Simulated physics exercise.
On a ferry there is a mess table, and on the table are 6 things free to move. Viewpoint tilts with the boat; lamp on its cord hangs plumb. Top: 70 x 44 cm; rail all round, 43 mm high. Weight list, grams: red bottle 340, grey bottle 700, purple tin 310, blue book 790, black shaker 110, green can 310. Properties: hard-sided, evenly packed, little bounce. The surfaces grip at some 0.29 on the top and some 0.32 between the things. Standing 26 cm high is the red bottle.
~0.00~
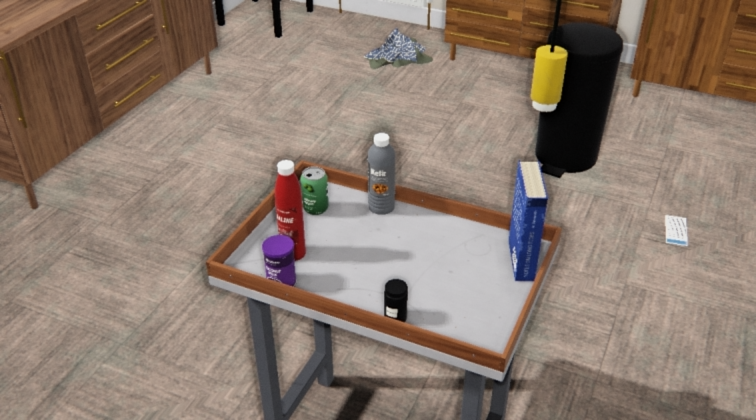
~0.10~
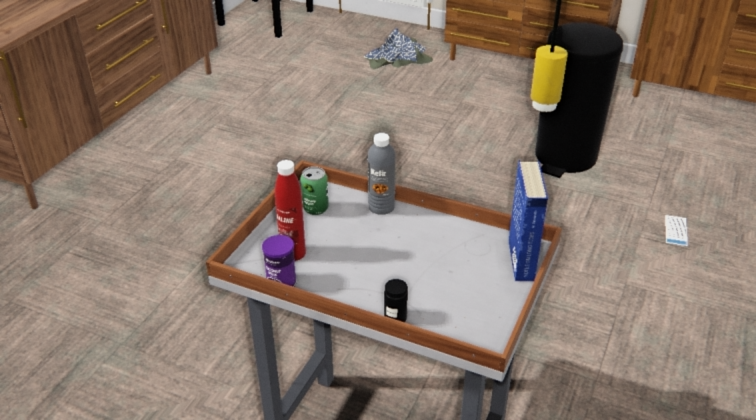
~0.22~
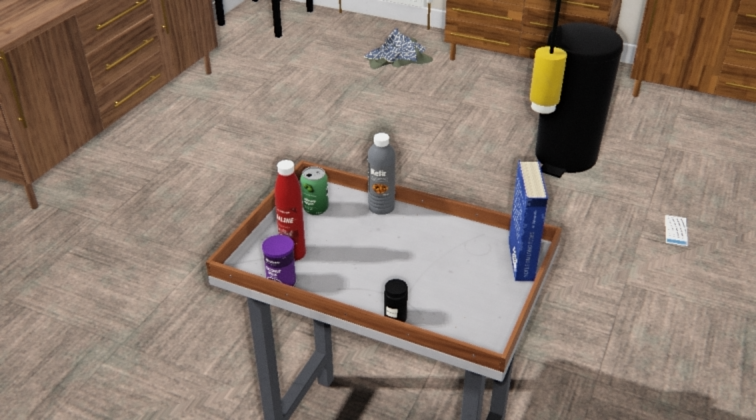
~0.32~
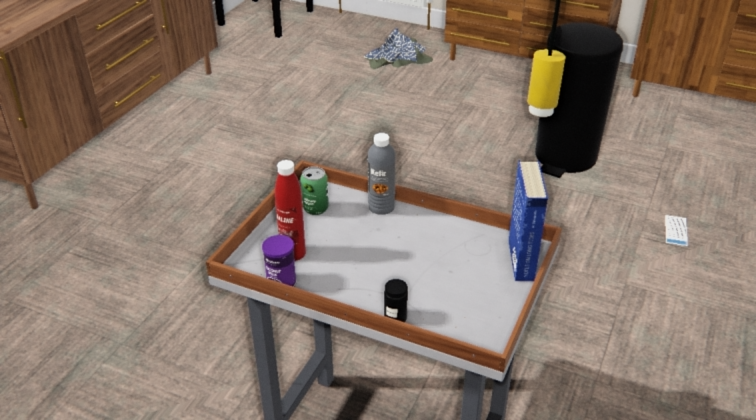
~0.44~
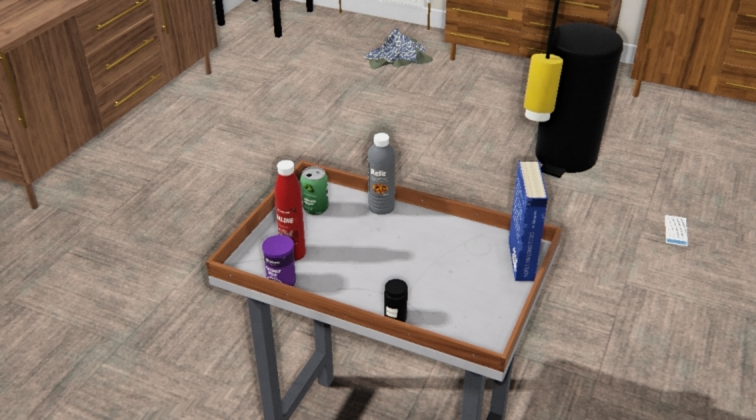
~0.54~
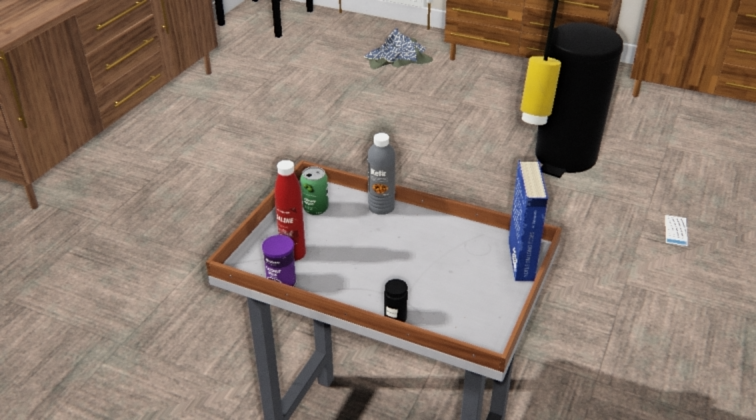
Yellow hanging lamp drifting slightly left on its cord above a railed table where bottles, tins and a blue book stay still.
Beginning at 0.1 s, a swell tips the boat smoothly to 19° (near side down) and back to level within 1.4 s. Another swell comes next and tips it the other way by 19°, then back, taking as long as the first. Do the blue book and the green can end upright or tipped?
As I see it, the blue book remains standing, the green can remains standing.
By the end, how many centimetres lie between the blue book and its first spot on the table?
Roughly 0 centimetres.
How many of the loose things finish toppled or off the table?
That makes 1.
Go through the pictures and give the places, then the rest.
The first frame shows boat level; blue book (527, 221); green can (315, 192).
The second frame shows boat level; purple tin (280, 264); black shaker (396, 302).
The third frame shows floor tilted 1°, near side down; red bottle (290, 211); grey bottle (382, 173).
The fourth frame shows floor tilted 4°, near side down; purple tin (280, 264); black shaker (396, 302).
The fifth frame shows floor tilted 9°, near side down; red bottle (290, 211); grey bottle (382, 173).
The sixth frame shows floor tilted 13°, near side down; blue book (527, 221); green can (315, 192).
Around 1.24 s, floor tilted 6°, near side down; blue book shifted 4 cm near (521, 232); green can shifted 4 cm near (308, 199); red bottle on its side.
Around 2.34 s, floor tilted 17°, far side down; blue book shifted 2 cm near (524, 227); red bottle on its side; grey bottle shifted 2 cm.
Finally (3.4 s), on their side or leaning hard on the table, red bottle; not toppled but over 5 cm from the start, green can; the other 4 still in place (within 5 cm). In the last view, blue book near (527, 221), green can near (334, 174).
